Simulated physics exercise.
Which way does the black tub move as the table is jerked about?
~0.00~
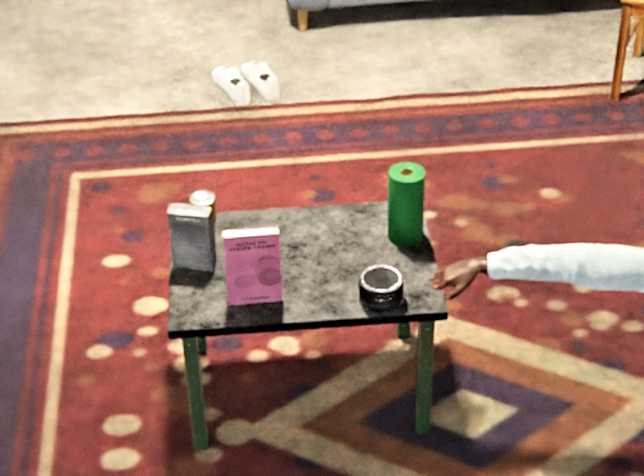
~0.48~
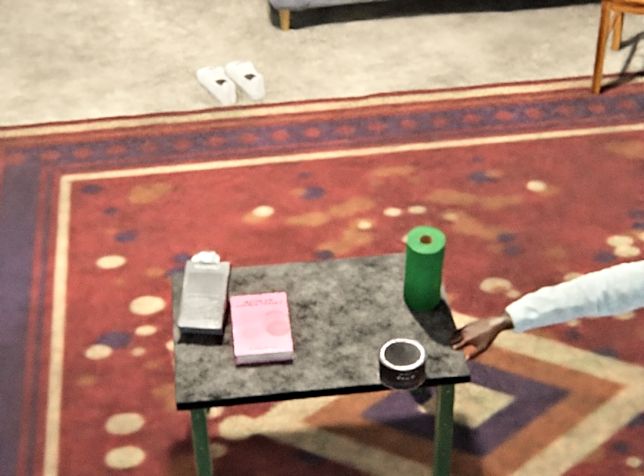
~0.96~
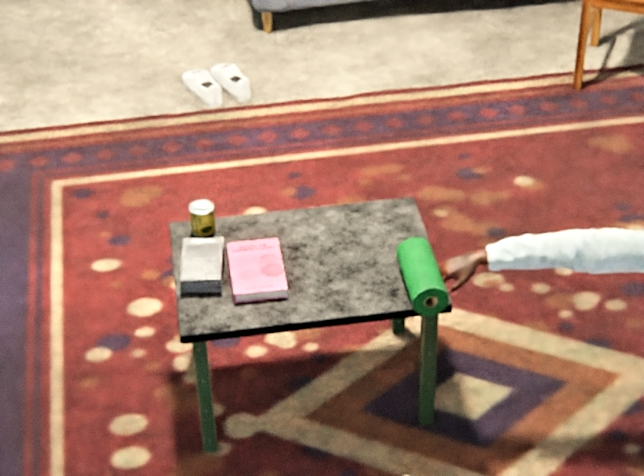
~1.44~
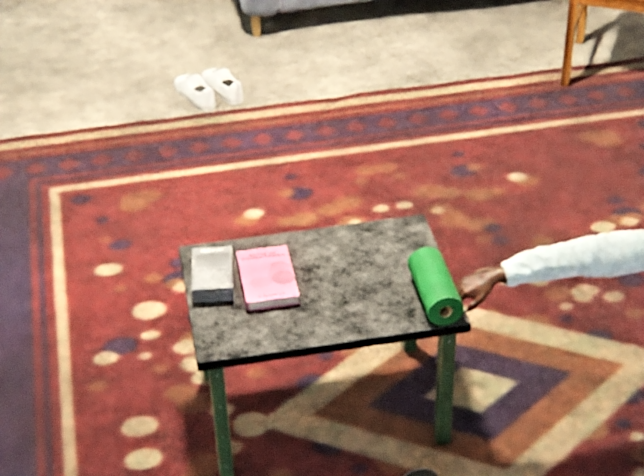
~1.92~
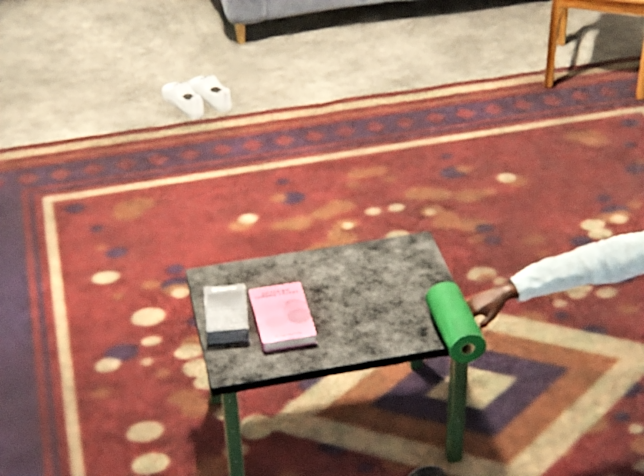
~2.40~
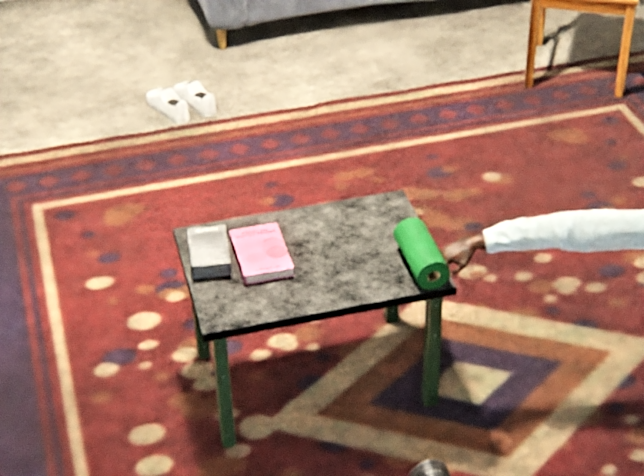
The black tub moves down, toward the viewer, and ends up off the table.
